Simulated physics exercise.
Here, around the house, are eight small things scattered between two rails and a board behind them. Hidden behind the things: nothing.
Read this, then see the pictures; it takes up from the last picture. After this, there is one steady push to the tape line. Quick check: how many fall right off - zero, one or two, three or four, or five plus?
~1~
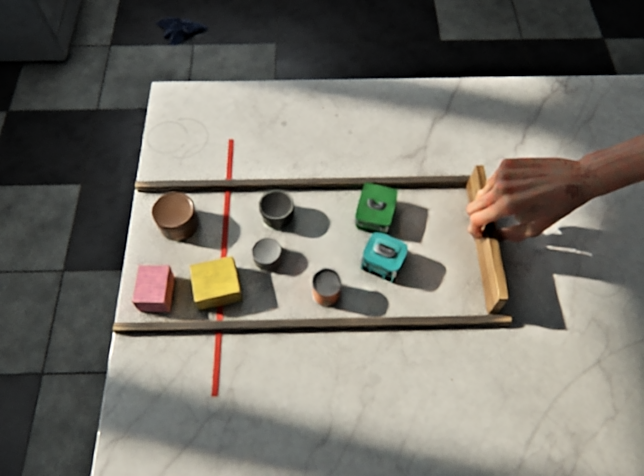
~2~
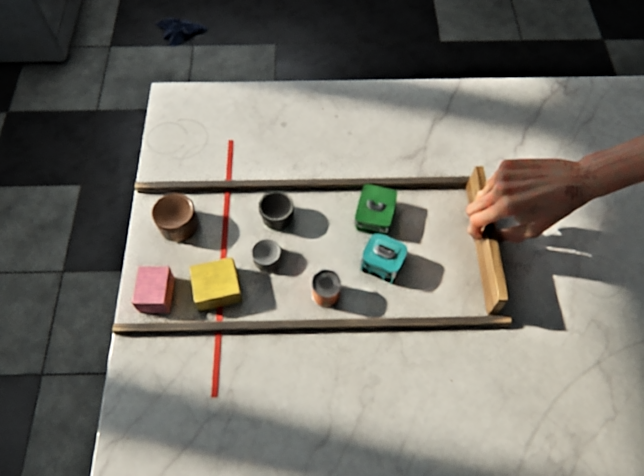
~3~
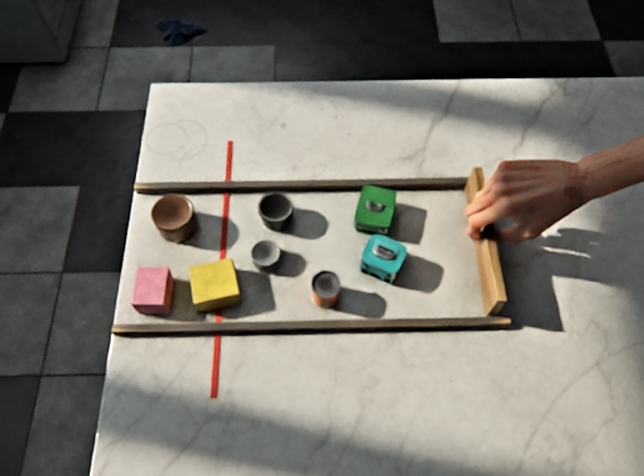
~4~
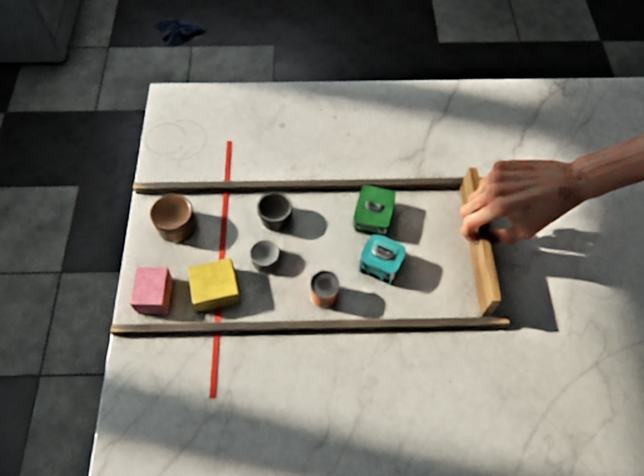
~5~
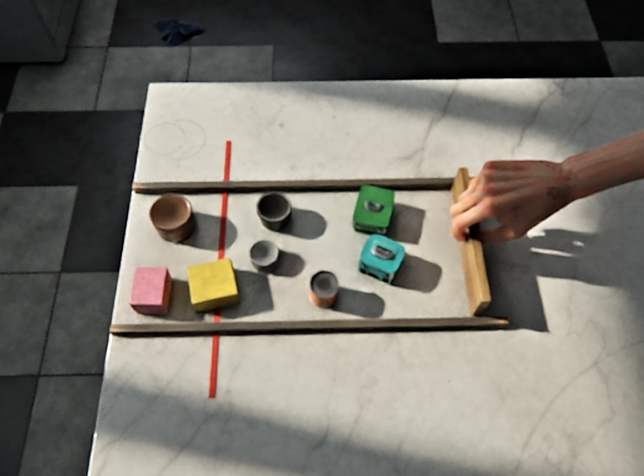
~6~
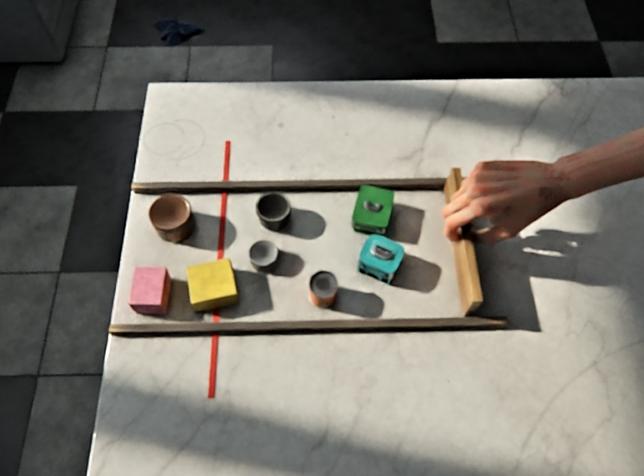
Once the board stops, zero pieces are missing from the table.
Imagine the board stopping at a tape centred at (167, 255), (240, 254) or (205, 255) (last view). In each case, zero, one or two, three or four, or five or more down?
Taking the tapes one after another, the count is 5 or more, then none, then one or two.
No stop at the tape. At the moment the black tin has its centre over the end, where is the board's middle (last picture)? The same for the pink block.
Roughly at (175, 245) and roughly at (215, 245).
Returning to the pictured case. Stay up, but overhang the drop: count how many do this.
The overhang total is 2.
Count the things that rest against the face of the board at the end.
That comes to 3.
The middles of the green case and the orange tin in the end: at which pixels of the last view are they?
I'd say approximately (204, 217) and then (201, 298).
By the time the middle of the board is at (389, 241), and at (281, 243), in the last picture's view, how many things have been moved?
At the first spot 2, then 6.
Early on, none off yet; pink block at rest near (151, 290); brown tub at rest near (173, 218); yellow block at rest near (213, 285).
A while later, none off yet; pink block at rest near (151, 290); brown tub at rest near (173, 218); yellow block moving near (209, 286).
Finally, the number that fall off is zero.
